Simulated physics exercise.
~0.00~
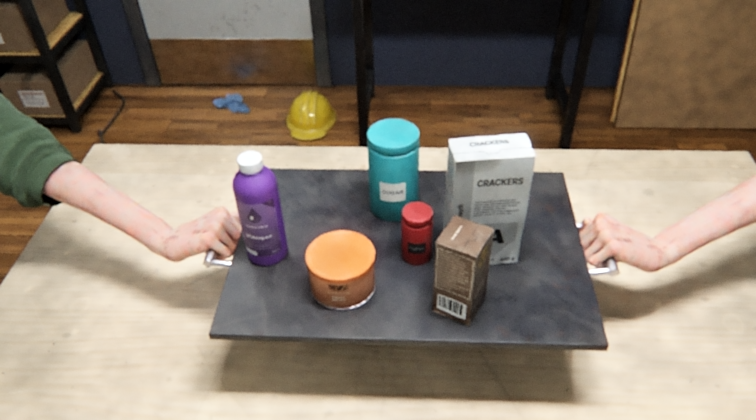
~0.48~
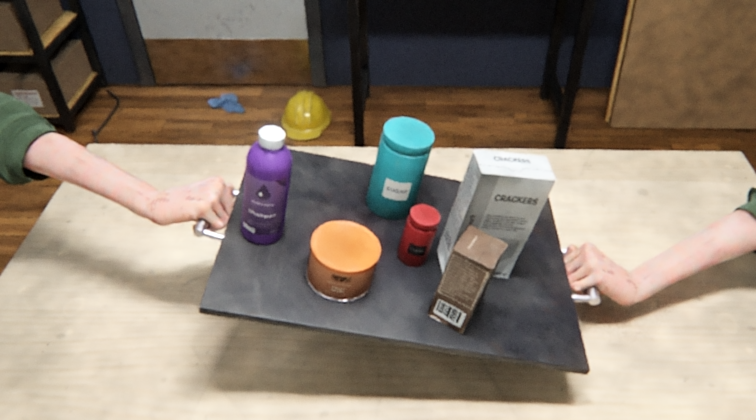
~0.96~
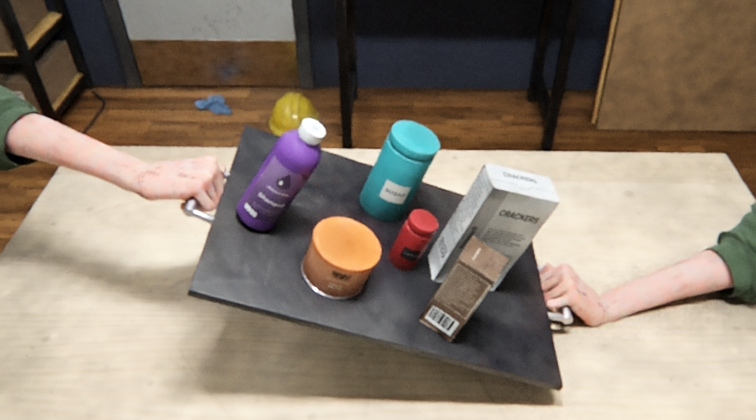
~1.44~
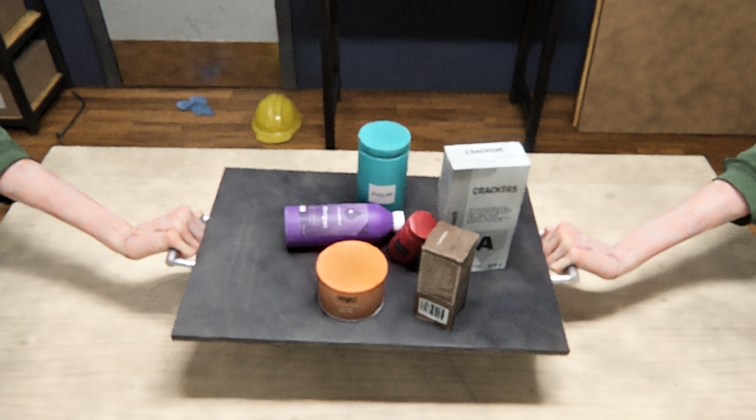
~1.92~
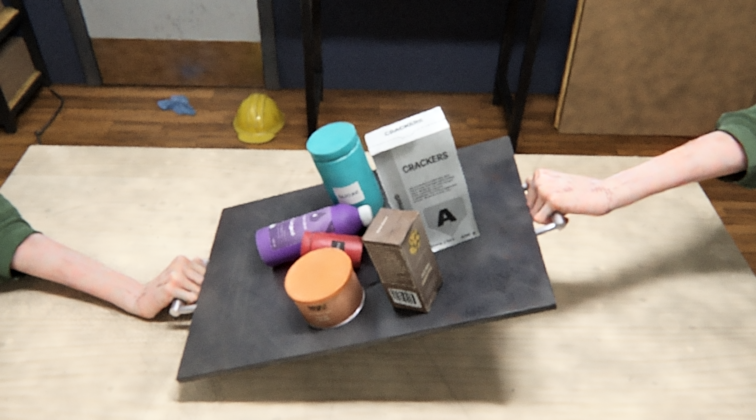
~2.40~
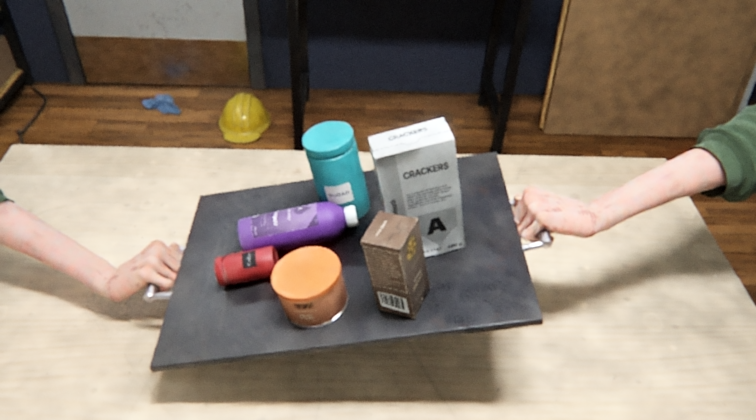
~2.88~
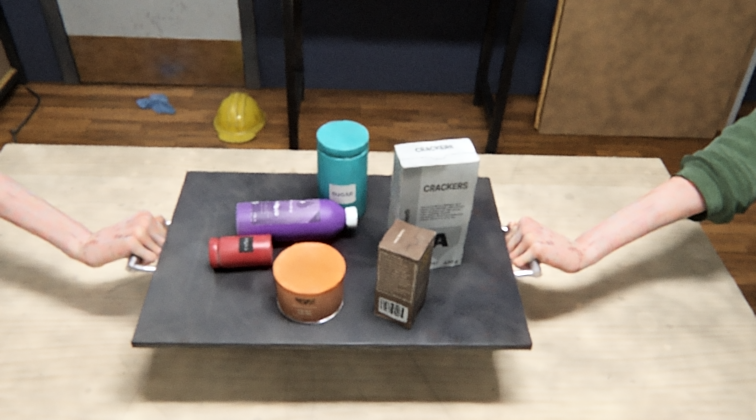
In a room with a wooden floor, seen from above and in front, two hands hold a flat black tray over a pale table. On it stand a purple bottle at left, an orange tub in front, a turquoise jar behind, a small red shaker in the middle, and a white crackers packet and brown carton at right. The hands tip the tray down to the right, and the purple bottle topples toward the shaker. The tray then tilts down to the left, and the red shaker falls and rolls left. Finally the tray levels, with bottle and shaker lying down and the others upright.
